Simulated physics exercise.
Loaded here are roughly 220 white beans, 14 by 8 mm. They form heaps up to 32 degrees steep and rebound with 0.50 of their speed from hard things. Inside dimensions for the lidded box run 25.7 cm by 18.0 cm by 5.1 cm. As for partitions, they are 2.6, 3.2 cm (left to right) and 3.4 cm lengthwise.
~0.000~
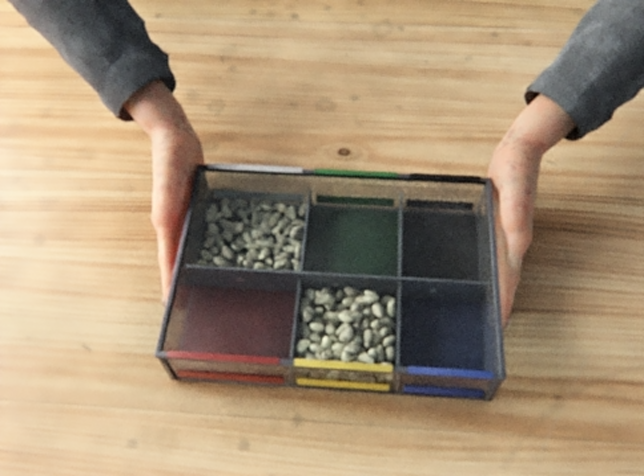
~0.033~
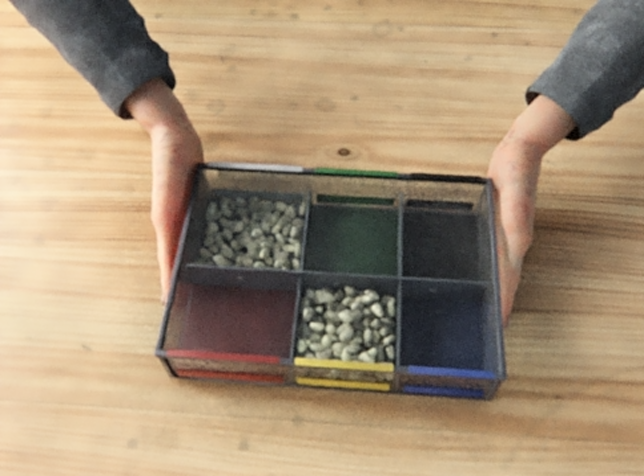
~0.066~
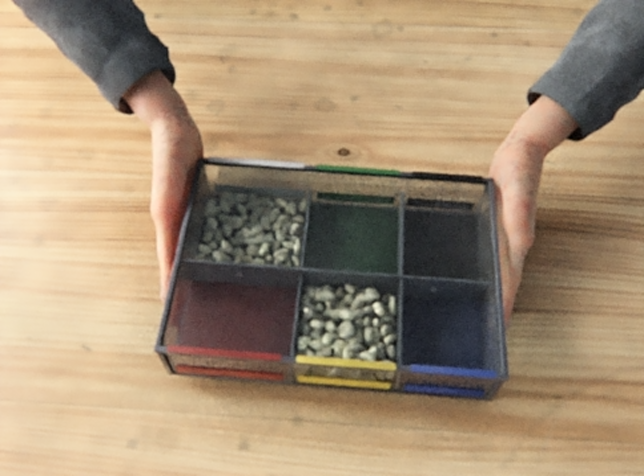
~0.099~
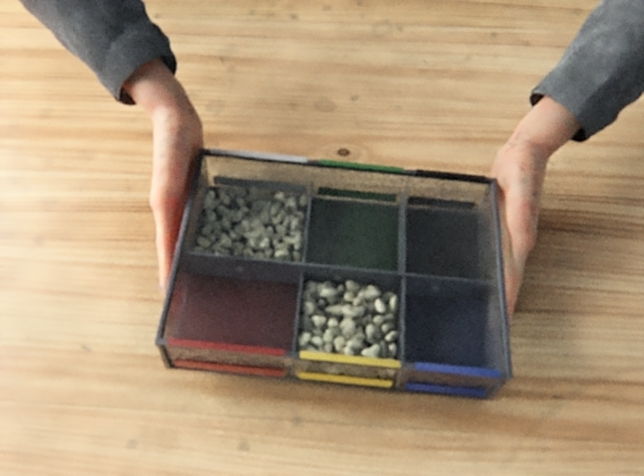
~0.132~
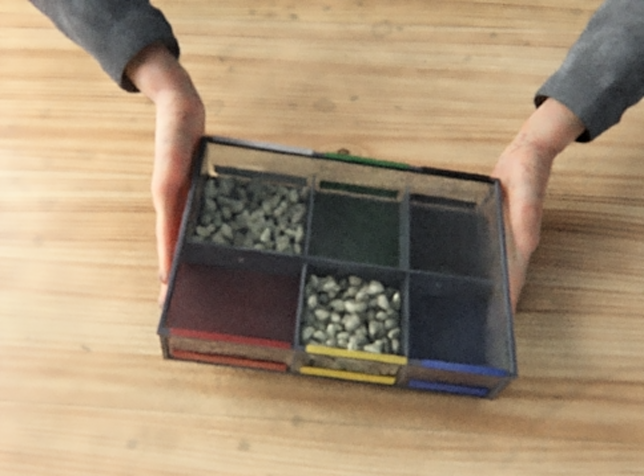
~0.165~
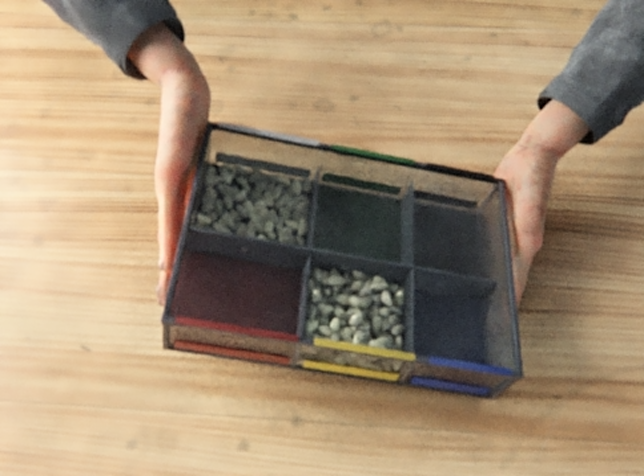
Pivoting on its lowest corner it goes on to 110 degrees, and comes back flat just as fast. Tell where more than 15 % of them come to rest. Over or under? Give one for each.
Red under; blue over; green under; yellow under; white under; black over.
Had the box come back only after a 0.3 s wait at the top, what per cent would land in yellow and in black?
Result - yellow: 0 %, black: 50 %.
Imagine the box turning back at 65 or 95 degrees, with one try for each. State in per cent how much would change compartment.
First try: Around 30 %; second try: Around 80 %.
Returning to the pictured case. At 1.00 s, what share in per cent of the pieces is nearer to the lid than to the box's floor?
Close to 80 in a hundred.
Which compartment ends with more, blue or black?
Answer: Black.
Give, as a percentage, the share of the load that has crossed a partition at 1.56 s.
Close to 90 per cent, I reckon.
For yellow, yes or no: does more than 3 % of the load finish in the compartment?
Result for yellow: True.
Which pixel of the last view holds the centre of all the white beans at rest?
Resting centre estimate: Around (458, 291).
After 1.00 s, tilt 110 degrees; blue 25 %, green 15 %, yellow 30 %, white 10 %, black 20 %.
After 1.56 s, tilt 50 degrees; blue 40 %, yellow 10 %, black 50 %.
After 2.17 s, tilt 0 degrees; blue 40 %, yellow 10 %, black 50 %.
In the end, at 2.7 s, red 0 %, blue 40 %, green 0 %, yellow 10 %, white 0 %, black 50 %.
